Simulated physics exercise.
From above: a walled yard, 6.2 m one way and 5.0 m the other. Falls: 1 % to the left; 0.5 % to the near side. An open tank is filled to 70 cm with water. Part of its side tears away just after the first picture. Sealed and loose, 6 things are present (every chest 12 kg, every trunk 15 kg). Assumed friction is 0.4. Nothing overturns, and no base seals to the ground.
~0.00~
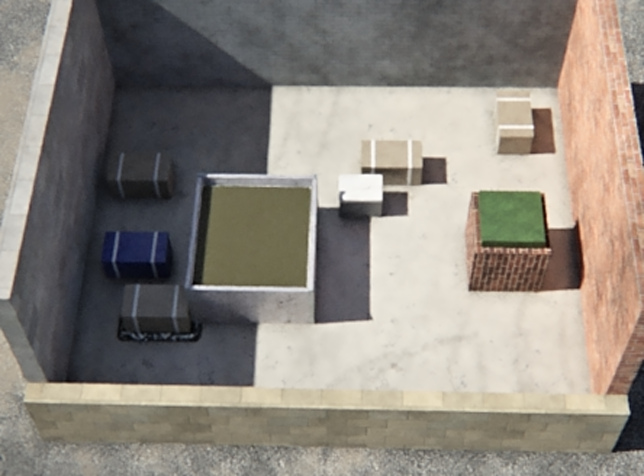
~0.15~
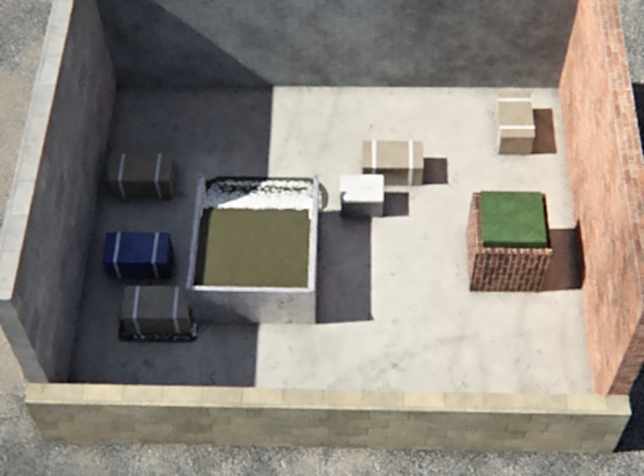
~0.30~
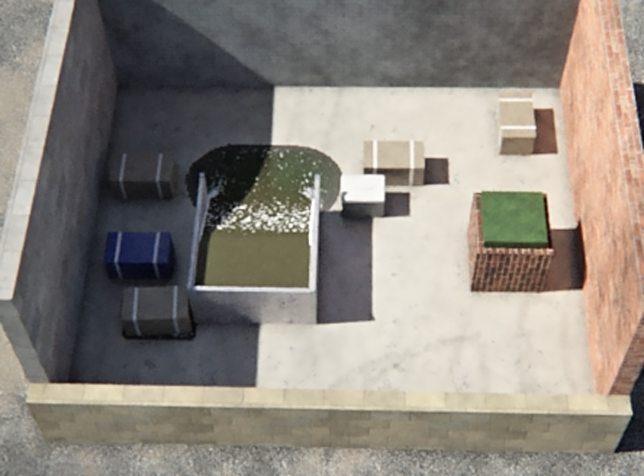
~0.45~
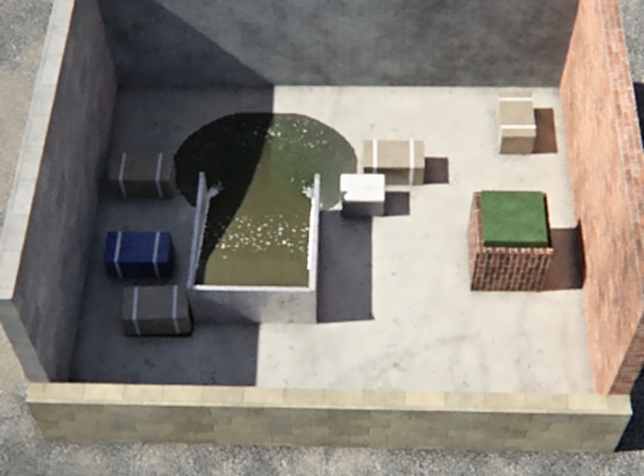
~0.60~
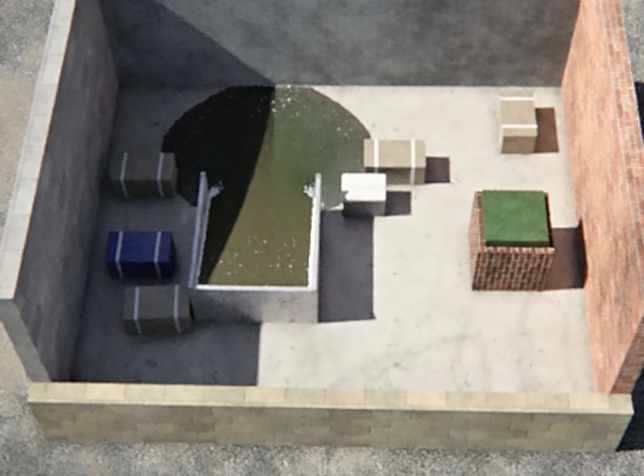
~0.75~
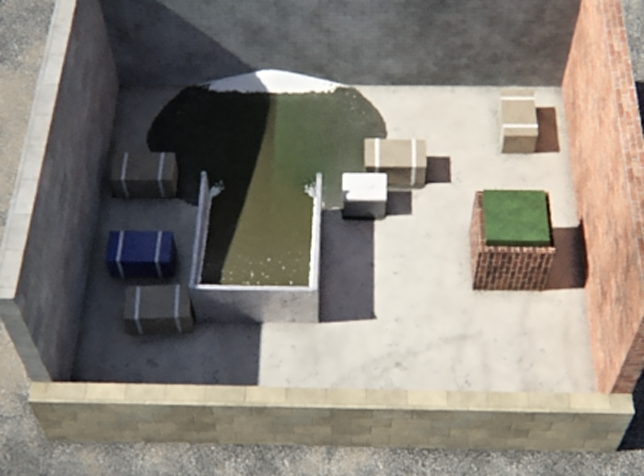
A walled yard with a pale concrete floor, partly in shadow, is seen from high above by a still camera. An open tank of murky olive water stands left of centre, with brown boxes and a blue trunk to its left, and tan boxes, a white block and a green-topped brick block to its right. The tank's far side gives way and water spreads in a dark, widening pool to the back wall, while the boxes stay put.
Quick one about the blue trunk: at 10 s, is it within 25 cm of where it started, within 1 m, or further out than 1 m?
It will cover a great distance.
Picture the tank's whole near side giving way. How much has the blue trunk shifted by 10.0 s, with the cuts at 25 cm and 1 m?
Afterwards the blue trunk is carried a long way.
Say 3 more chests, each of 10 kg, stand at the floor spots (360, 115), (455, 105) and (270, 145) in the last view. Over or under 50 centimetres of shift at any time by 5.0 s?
Listed order gives above the limit, above the limit, above the limit.
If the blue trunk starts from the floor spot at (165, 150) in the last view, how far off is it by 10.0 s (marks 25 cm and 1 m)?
Put there, it wanders off a long way.
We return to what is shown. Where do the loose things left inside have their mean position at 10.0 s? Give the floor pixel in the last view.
It works out to somewhere near (386, 281) on the floor.
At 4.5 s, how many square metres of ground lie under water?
23 m2.
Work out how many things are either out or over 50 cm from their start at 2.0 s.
Tally at that time: 0.
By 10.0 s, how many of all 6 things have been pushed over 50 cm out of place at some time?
Count: 6.
After 2.0 s the blue trunk is near (139, 246), 0.0 m from its start, aground; 0 afloat.
After 4.5 s the blue trunk is near (119, 348), 1.5 m from its start, afloat; 4 afloat.
After 7.0 s the blue trunk is near (164, 359), 1.7 m from its start, afloat; 5 afloat.
After 10.0 s the blue trunk is near (317, 368), 2.8 m from its start, afloat; 5 afloat.
